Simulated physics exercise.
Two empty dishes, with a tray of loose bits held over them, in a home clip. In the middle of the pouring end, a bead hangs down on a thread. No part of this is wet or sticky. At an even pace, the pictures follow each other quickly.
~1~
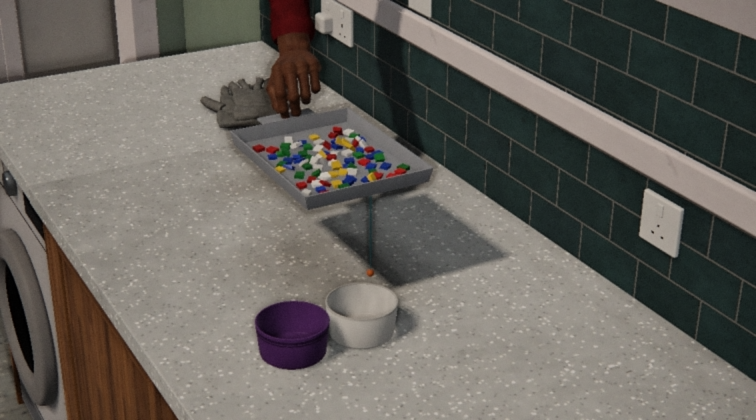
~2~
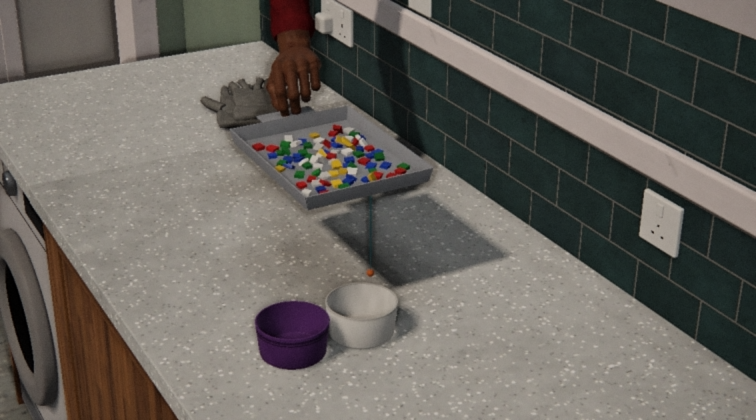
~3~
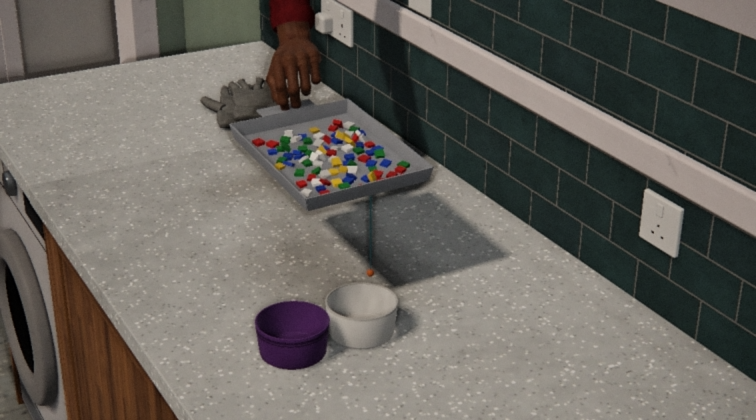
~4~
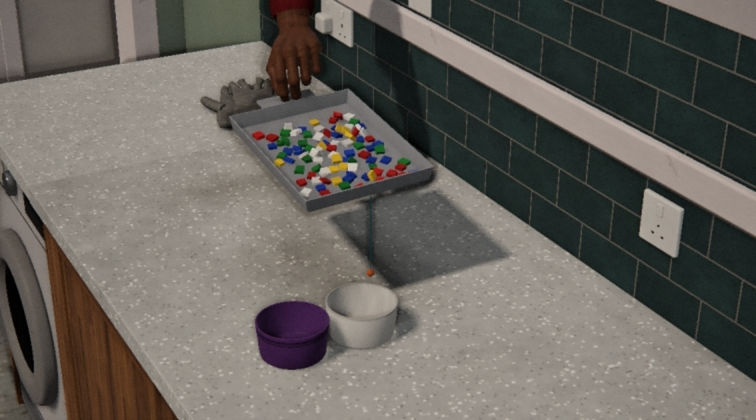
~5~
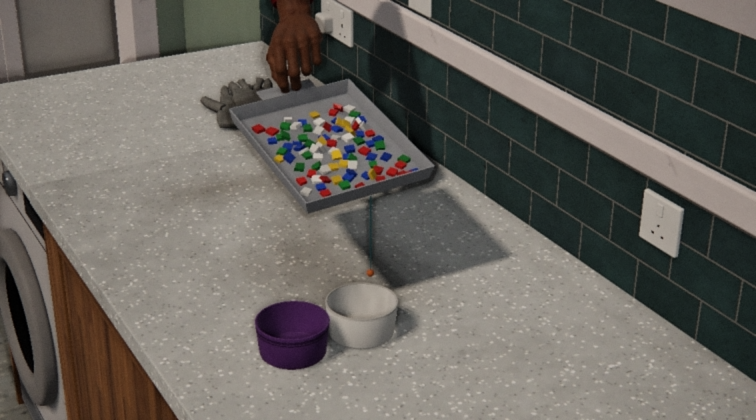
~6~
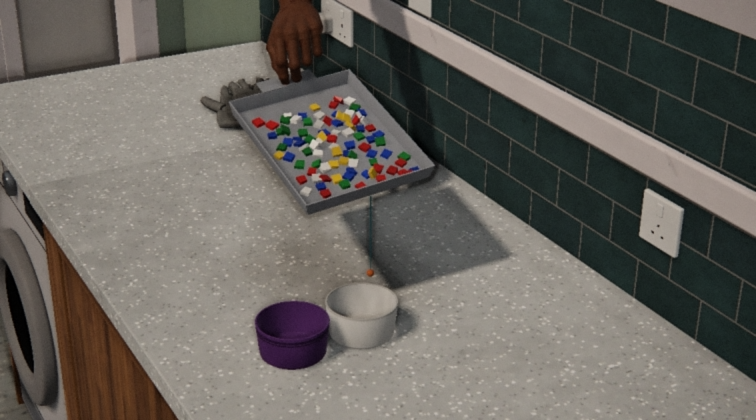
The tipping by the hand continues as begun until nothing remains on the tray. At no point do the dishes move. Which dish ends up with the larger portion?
The rightmost dish is going to catch more.
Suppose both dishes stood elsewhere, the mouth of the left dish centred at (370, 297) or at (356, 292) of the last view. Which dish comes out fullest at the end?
Case one: The dish at left. Case two: The dish at left.
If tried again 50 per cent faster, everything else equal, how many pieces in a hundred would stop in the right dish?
Roughly 50 percent.
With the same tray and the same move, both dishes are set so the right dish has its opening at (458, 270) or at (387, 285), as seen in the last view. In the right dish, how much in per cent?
About 0 and 10 per cent respectively.
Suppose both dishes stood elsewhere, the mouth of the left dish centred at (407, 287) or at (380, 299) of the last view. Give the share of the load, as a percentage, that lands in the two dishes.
The first comes to 10 percent and the second to 30 percent.
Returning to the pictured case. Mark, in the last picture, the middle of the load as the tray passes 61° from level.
Roughly (345, 167).
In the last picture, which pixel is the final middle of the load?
Close to (351, 332), more or less.
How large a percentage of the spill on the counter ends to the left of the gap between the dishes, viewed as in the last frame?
Roughly 50 in a hundred.
Soon, tray tipped steeply; all on the tray.
A while on, tray tipped past a quarter turn; about two thirds on the tray; a stray few in the left dish; a stray few outside both; about a quarter in the air.
Towards the end, tray tipped past a quarter turn; about a quarter in the left dish; about half in the right dish; about a quarter outside both.
Finally, tray tipped past a quarter turn; about a quarter in the left dish; about half in the right dish; about a quarter outside both.
